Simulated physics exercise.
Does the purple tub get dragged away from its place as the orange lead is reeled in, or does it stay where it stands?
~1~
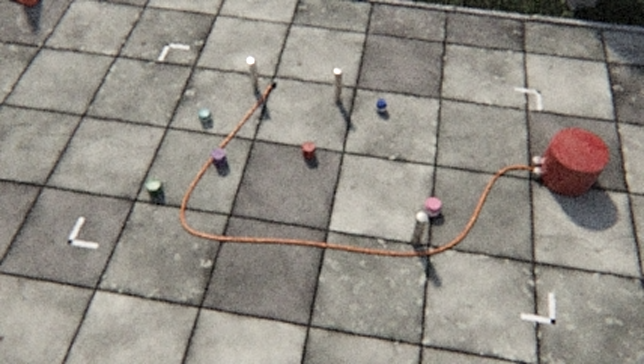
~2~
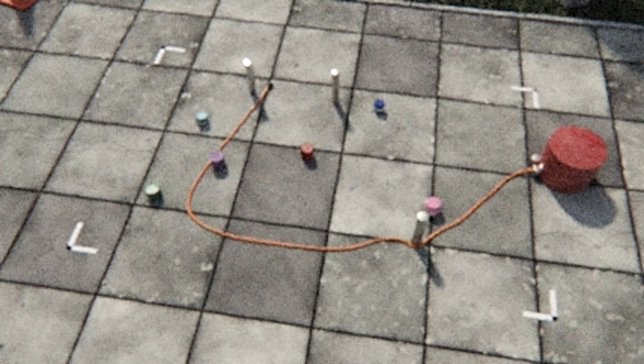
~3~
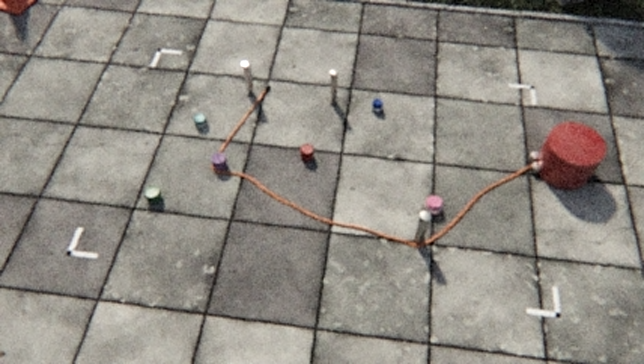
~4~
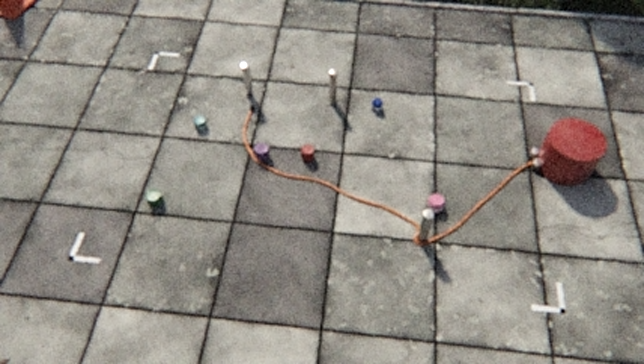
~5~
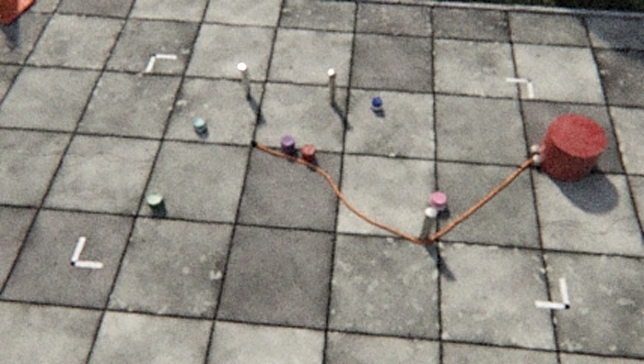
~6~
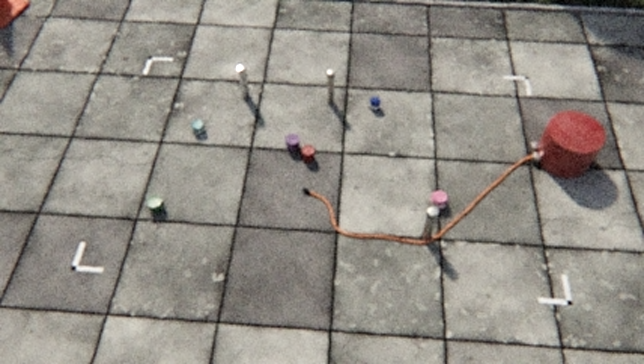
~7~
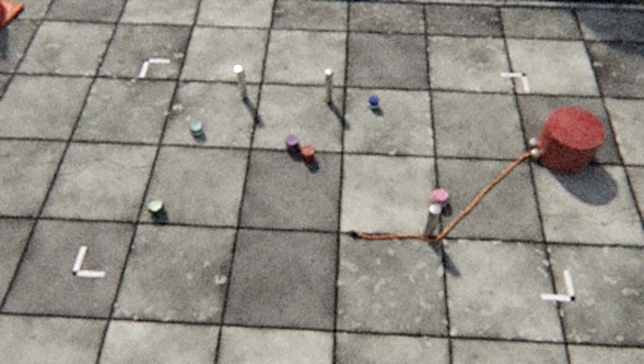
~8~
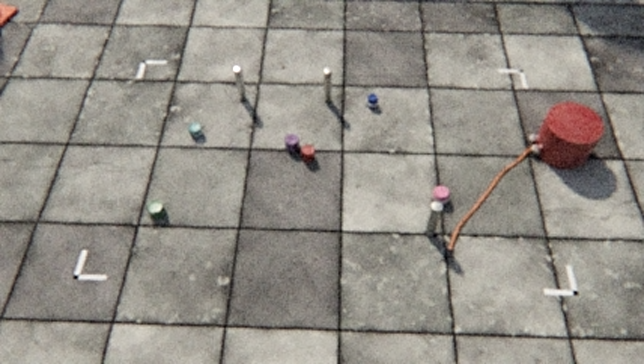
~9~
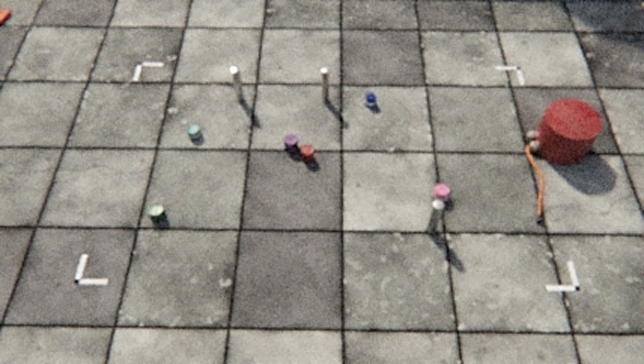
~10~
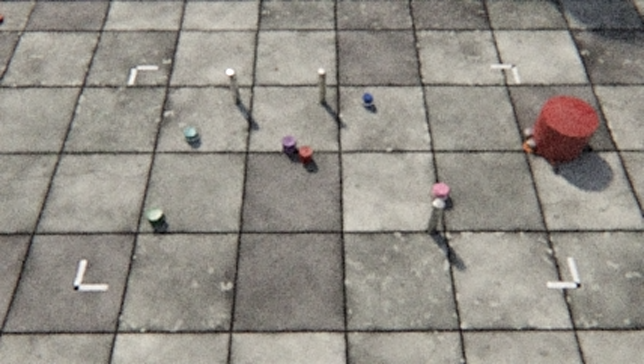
The purple tub gets dragged away from its place. The tightening lead pulls it to the right, and it ends up beside the red tub.
